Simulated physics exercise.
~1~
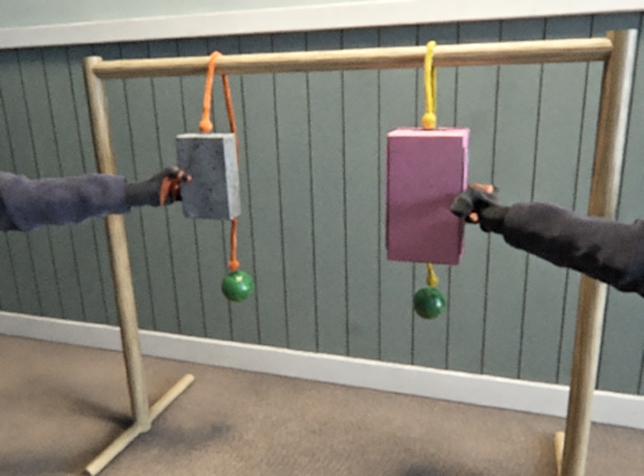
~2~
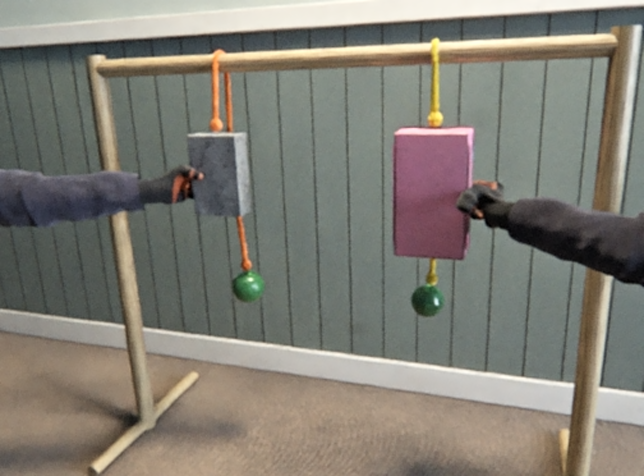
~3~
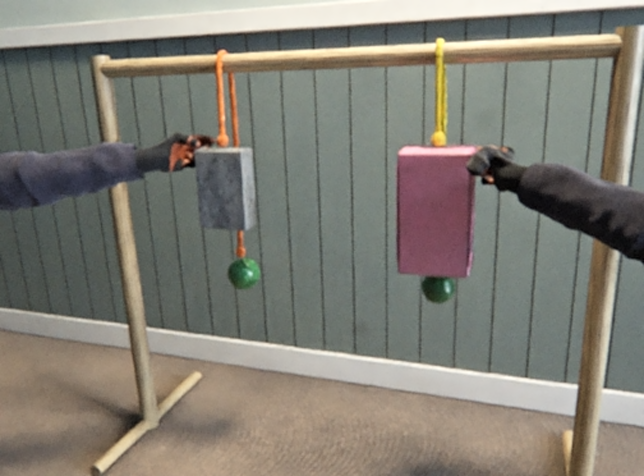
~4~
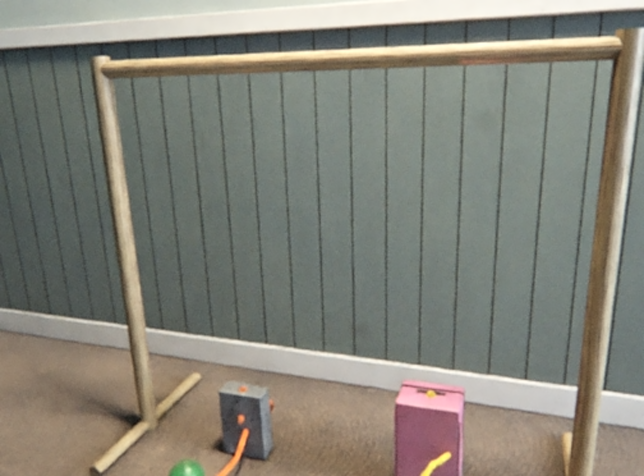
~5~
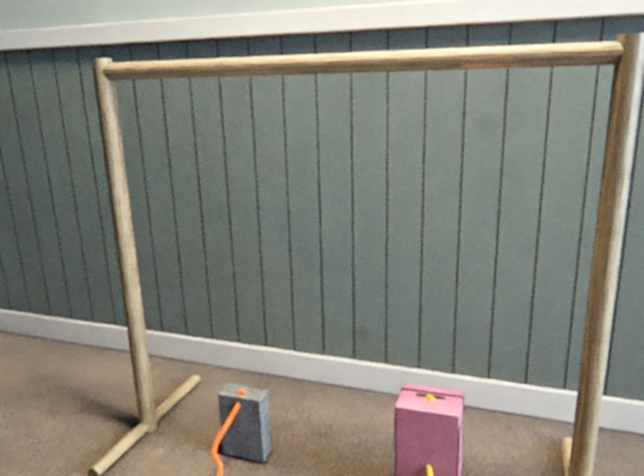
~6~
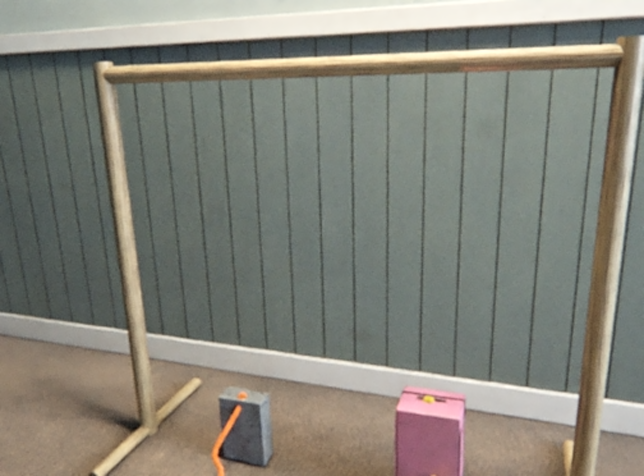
In a carpeted room with grey-green panelled walls, a slightly swaying camera faces a wooden rail on two posts. A grey paver hangs at left on an orange rope and a larger pink case at right on a yellow one, each with a green apple dangling below. A dark-gloved hand reaches in from either side to hold them as they shift slightly, then the hands draw back. Both blocks drop to the floor, their ropes coming off the rail. The paver and case end upright and still on the carpet beneath the bare rail, the apples out of sight.
